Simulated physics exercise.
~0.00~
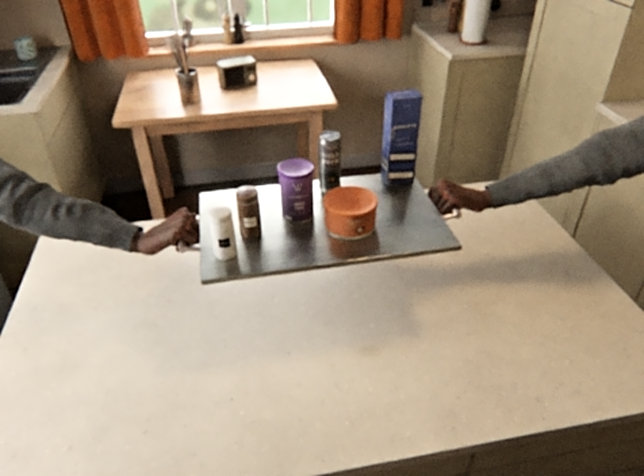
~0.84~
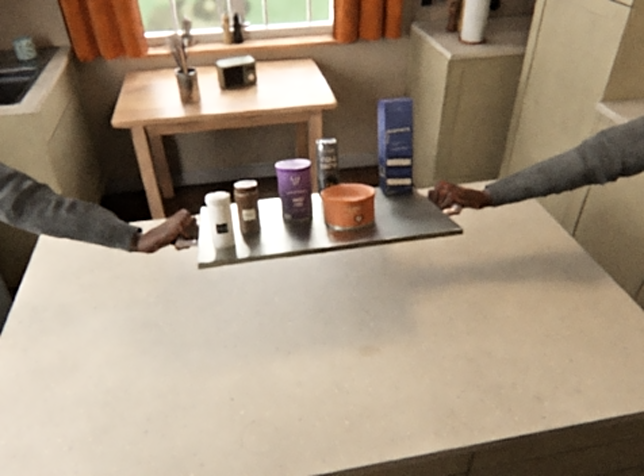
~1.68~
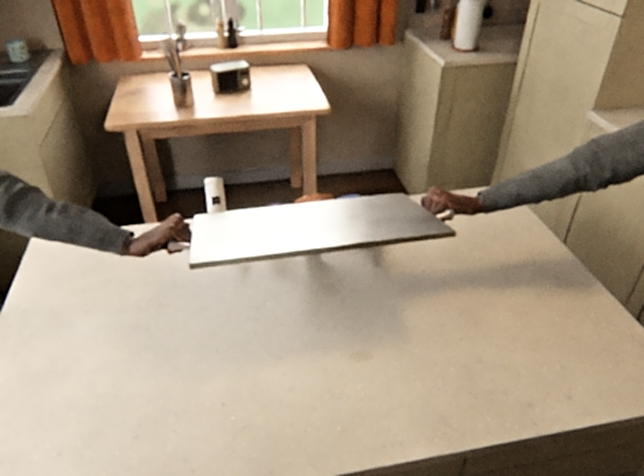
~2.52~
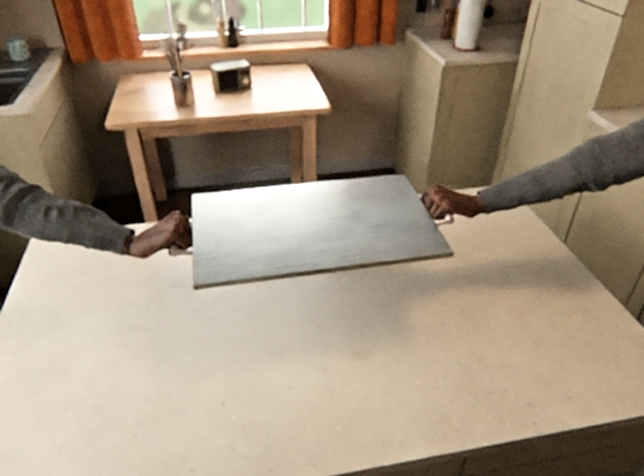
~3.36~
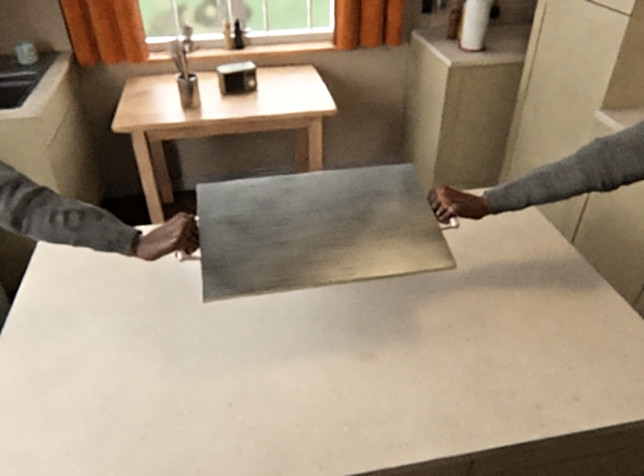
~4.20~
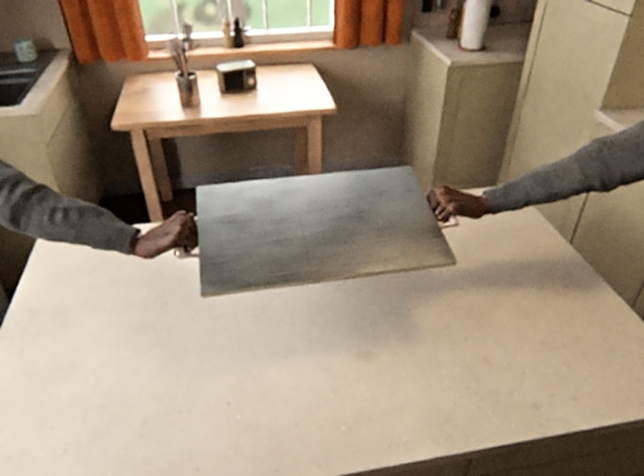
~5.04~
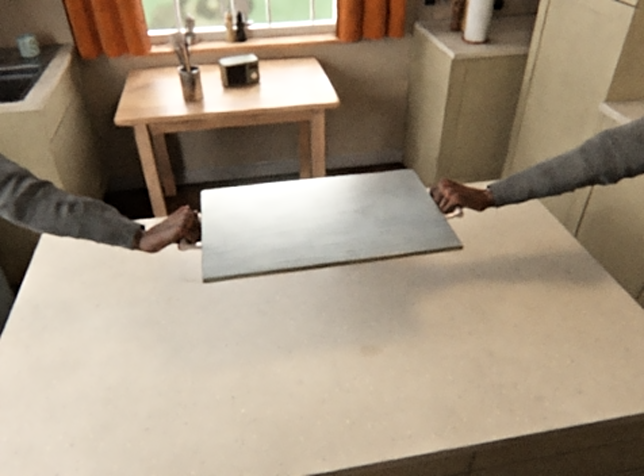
A flat, rimless tray, held at each end by a hand above a pale counter, carries six items, among them a purple tin, an orange tub and a tall blue carton. The hands tip it away from the viewer, and the items begin to lean. As the far edge drops further, they slide and topple off the back, the purple tin and blue carton falling onto their sides. The bare tray then tilts the opposite way, its near edge dipping. Finally the hands bring it back to roughly level, empty, with none of the items in sight.
